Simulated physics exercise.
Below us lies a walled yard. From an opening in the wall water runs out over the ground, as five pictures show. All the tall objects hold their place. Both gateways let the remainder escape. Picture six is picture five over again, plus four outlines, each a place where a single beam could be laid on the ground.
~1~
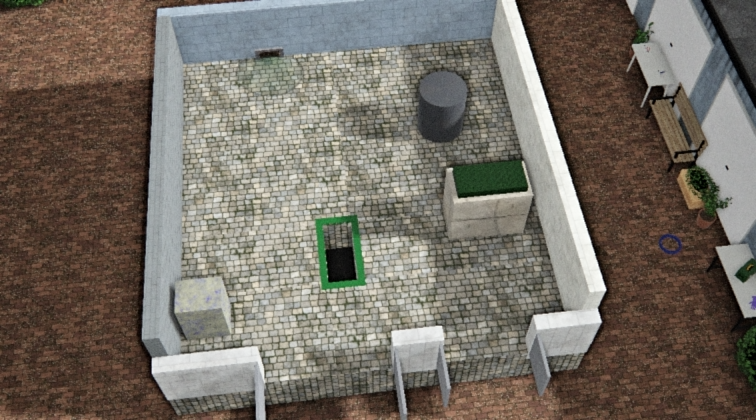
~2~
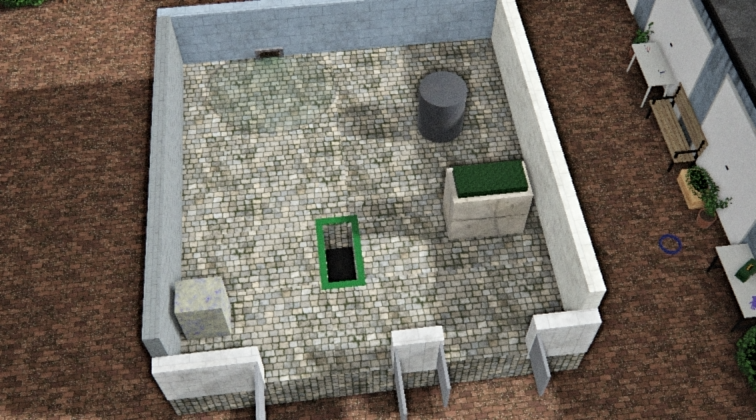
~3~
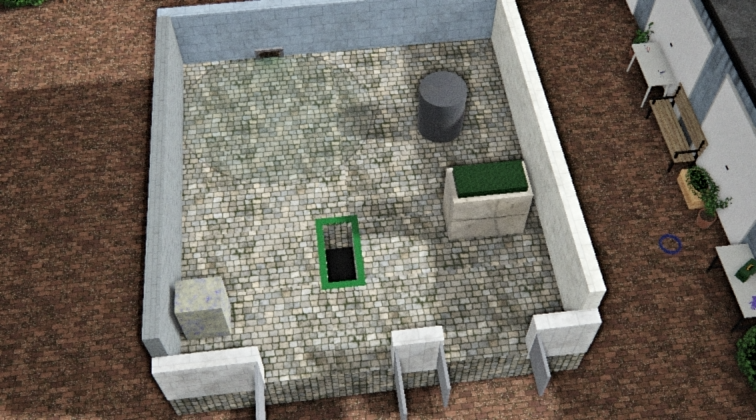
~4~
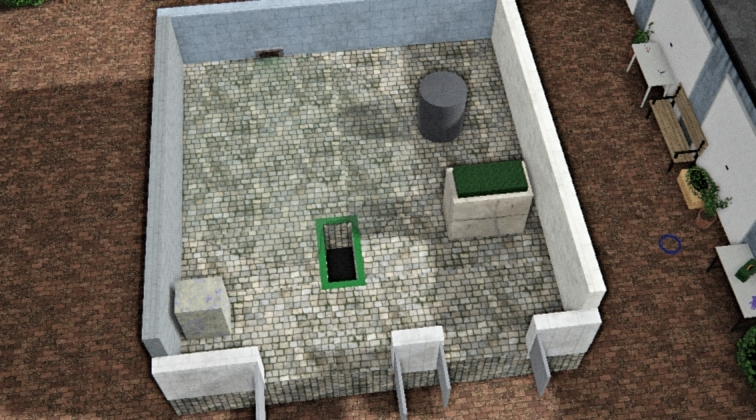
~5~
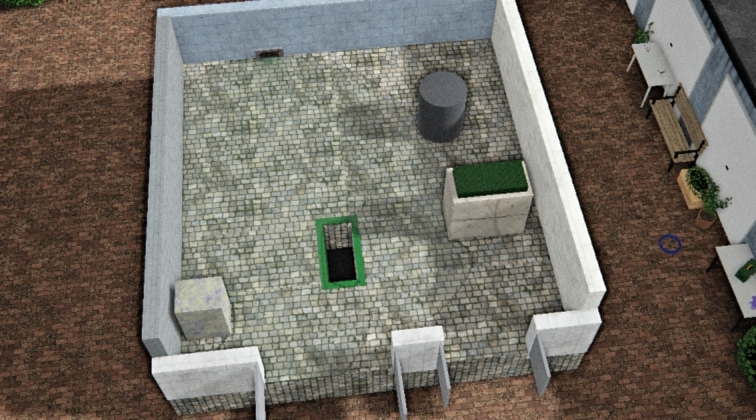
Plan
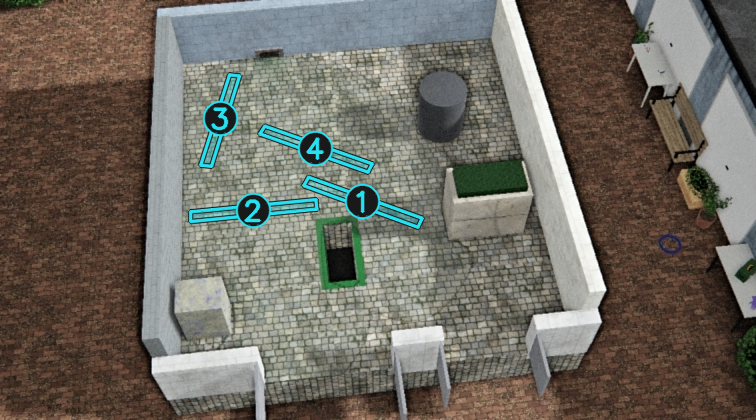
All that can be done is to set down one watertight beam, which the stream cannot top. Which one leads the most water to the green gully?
The best spot is 3.
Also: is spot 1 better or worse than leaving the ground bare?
It is worse.
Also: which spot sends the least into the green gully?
Spot 4.
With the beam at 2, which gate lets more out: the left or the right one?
More leaves on the right.
On the marked copy, 1 from (306, 181) to (420, 222); 2 from (190, 216) to (316, 204); 3 from (206, 165) to (234, 75); 4 from (262, 130) to (370, 168).
With 1, about 11 % of the stream goes into the green gully, about 88 % out by the gates.
With 2, about 18 % of the stream goes into the green gully, about 82 % out by the gates.
With 3, about 30 % of the stream goes into the green gully, about 70 % out by the gates.
With 4, about 8 % of the stream goes into the green gully, about 92 % out by the gates.
